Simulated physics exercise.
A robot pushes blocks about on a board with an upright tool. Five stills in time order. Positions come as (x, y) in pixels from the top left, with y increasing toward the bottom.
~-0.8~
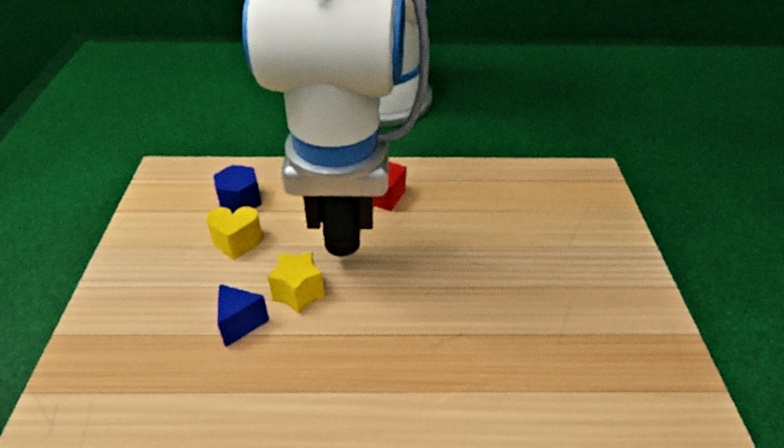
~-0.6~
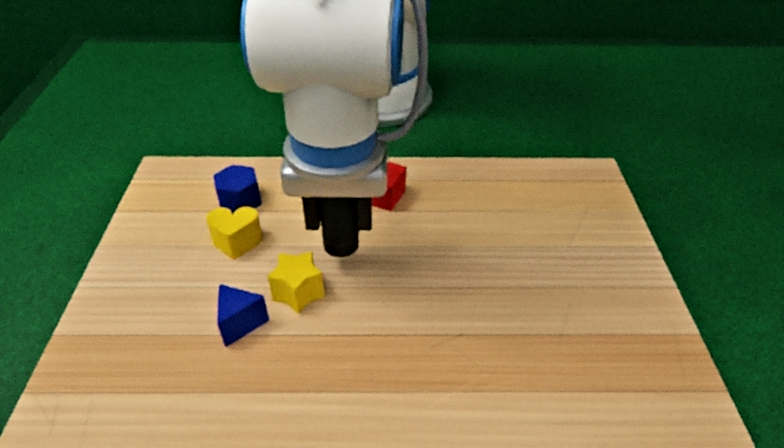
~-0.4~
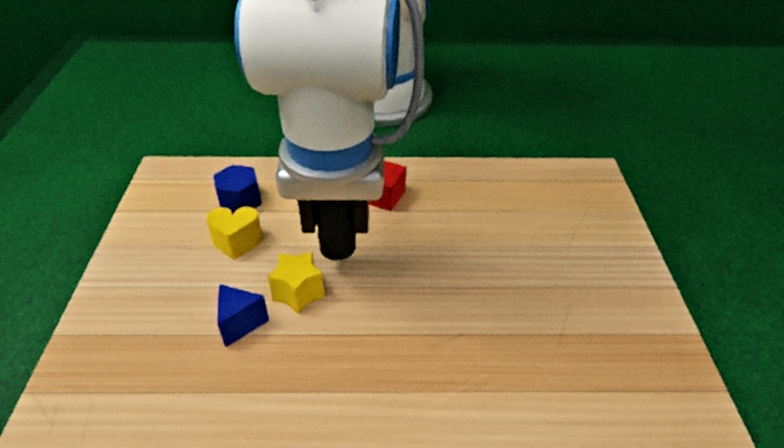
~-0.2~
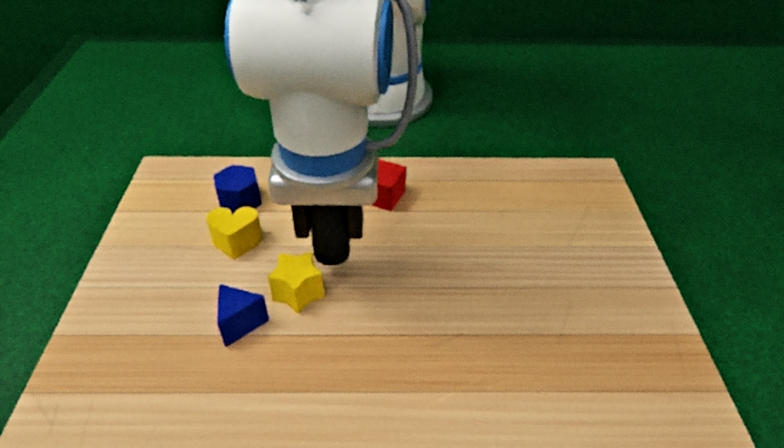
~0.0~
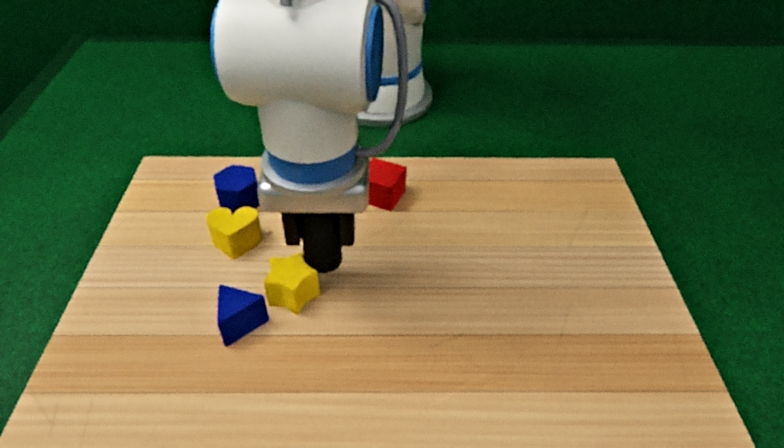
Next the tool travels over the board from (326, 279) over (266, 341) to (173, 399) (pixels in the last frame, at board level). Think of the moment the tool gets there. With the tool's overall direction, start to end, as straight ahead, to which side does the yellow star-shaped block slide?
It goes toward the right-hand side.
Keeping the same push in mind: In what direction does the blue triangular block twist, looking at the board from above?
Spins clockwise.
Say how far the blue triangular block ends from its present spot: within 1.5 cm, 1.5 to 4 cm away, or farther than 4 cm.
Verdict: More than 4 cm.
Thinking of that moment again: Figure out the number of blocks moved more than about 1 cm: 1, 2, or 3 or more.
There will be two blocks that move more than 1 cm.
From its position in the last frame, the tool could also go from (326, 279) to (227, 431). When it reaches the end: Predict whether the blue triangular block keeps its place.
Moved away.
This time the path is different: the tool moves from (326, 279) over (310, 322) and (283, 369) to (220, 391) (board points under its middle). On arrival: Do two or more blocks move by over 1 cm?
I'd say yes.
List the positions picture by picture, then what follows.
Lower end of the tool (342, 245), tops of blocks, blue triangular block (234, 300), yellow star-shaped block (295, 268), in the first picture.
Tool (341, 246), blocks as before, in the second picture.
Tool (338, 249), blocks as before, in the third picture.
Tool (332, 254), blocks as before, in the fourth picture.
Tool (324, 261), blue triangular block (234, 300), yellow star-shaped block (289, 269), in the fifth picture.
On the path given first. One third of the way, tool (285, 303); blue triangular block (205, 313), turned 35° clockwise; yellow star-shaped block (244, 295), turned 35° clockwise.
Two thirds of the way, tool (232, 344); blue triangular block (170, 317), turned 50° clockwise; yellow star-shaped block (218, 305), turned 85° clockwise.
At the end, tool (165, 382); blue triangular block (169, 317), turned 50° clockwise; yellow star-shaped block (217, 305), turned 90° clockwise.
